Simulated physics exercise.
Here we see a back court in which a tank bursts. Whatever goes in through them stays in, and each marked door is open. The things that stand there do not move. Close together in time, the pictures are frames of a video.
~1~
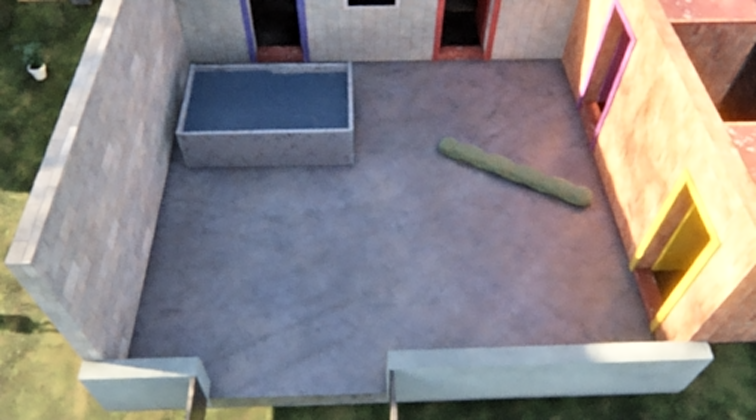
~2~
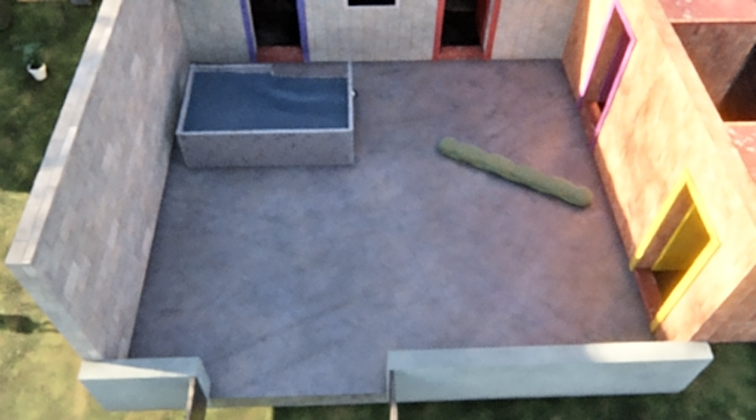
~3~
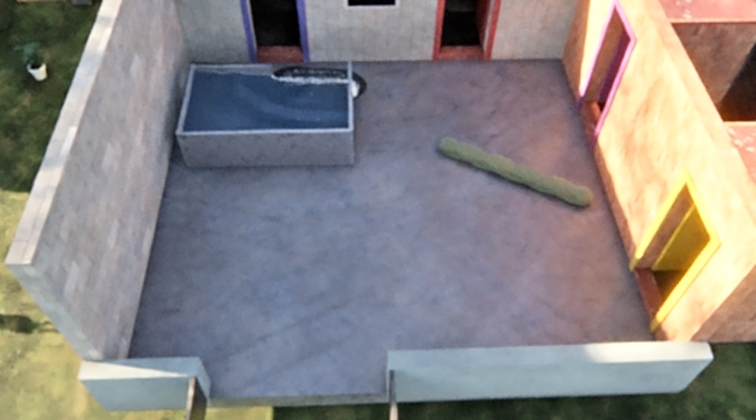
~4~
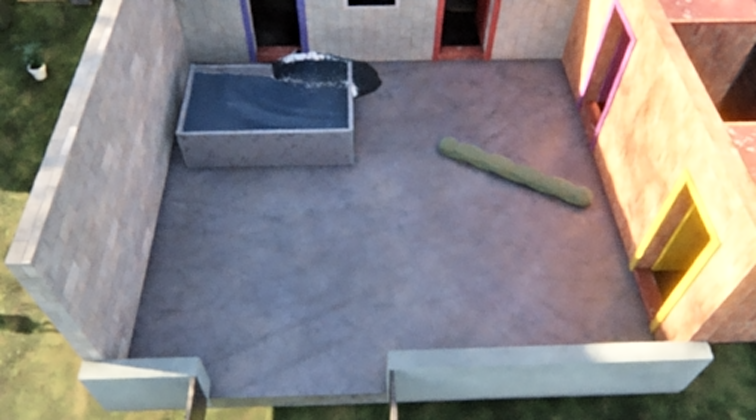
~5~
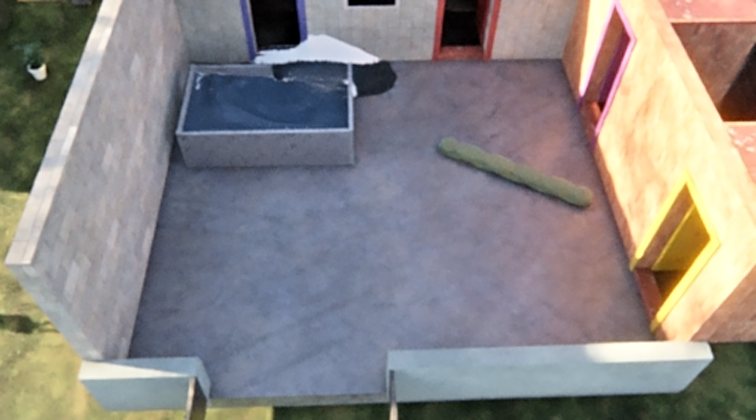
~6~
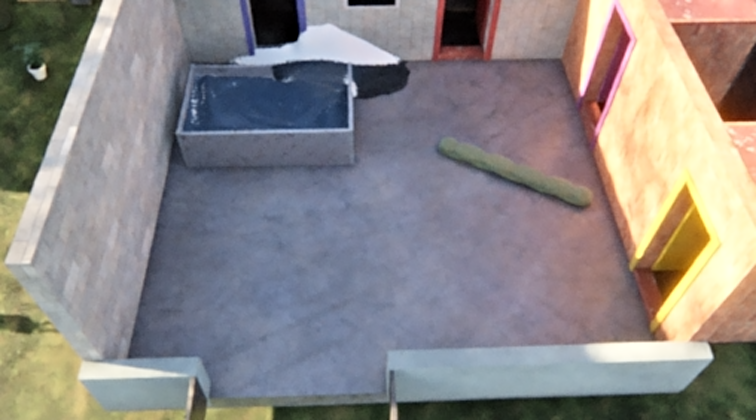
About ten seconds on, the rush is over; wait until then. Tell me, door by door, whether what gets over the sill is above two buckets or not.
Blue door: Above; purple door: Not above; red door: Not above; yellow door: Not above.
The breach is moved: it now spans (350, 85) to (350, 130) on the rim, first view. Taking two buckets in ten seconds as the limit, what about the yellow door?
Honestly, the yellow door breaks the threshold.
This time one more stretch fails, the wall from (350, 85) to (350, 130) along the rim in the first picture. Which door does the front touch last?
You want the blue one.
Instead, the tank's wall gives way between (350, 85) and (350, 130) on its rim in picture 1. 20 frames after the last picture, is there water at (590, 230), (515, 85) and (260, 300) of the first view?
Log: Point 1 inundated; point 2 inundated; point 3 unreached.
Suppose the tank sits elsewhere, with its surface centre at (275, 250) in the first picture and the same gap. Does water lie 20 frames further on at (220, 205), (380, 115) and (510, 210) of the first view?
Taking the three spots in turn, I'd say spared, then drenched, then drenched.
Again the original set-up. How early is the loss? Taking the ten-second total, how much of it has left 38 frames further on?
By my reckoning, 65 %.
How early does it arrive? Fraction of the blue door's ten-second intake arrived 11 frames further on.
Near 65 per cent, give or take.
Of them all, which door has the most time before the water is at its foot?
I'd go with the yellow one.
A moment on, water covers 10 % of the floor; the blue door over two buckets in, the purple door not reached, the red door wet at the sill, nothing in, the yellow door not reached.
Next, water covers 25 % of the floor; the blue door far over two buckets in, the purple door not reached, the red door wet at the sill, nothing in, the yellow door not reached.
Then, water covers 35 % of the floor; the blue door far over two buckets in, the purple door wet at the sill, nothing in, the red door wet at the sill, nothing in, the yellow door not reached.
Later, water covers 60 % of the floor; the blue door far over two buckets in, the purple door wet at the sill, nothing in, the red door wet at the sill, nothing in, the yellow door wet at the sill, nothing in.
In the end, water covers 80 % of the floor; the blue door far over two buckets in, the purple door wet at the sill, nothing in, the red door wet at the sill, nothing in, the yellow door wet at the sill, nothing in.
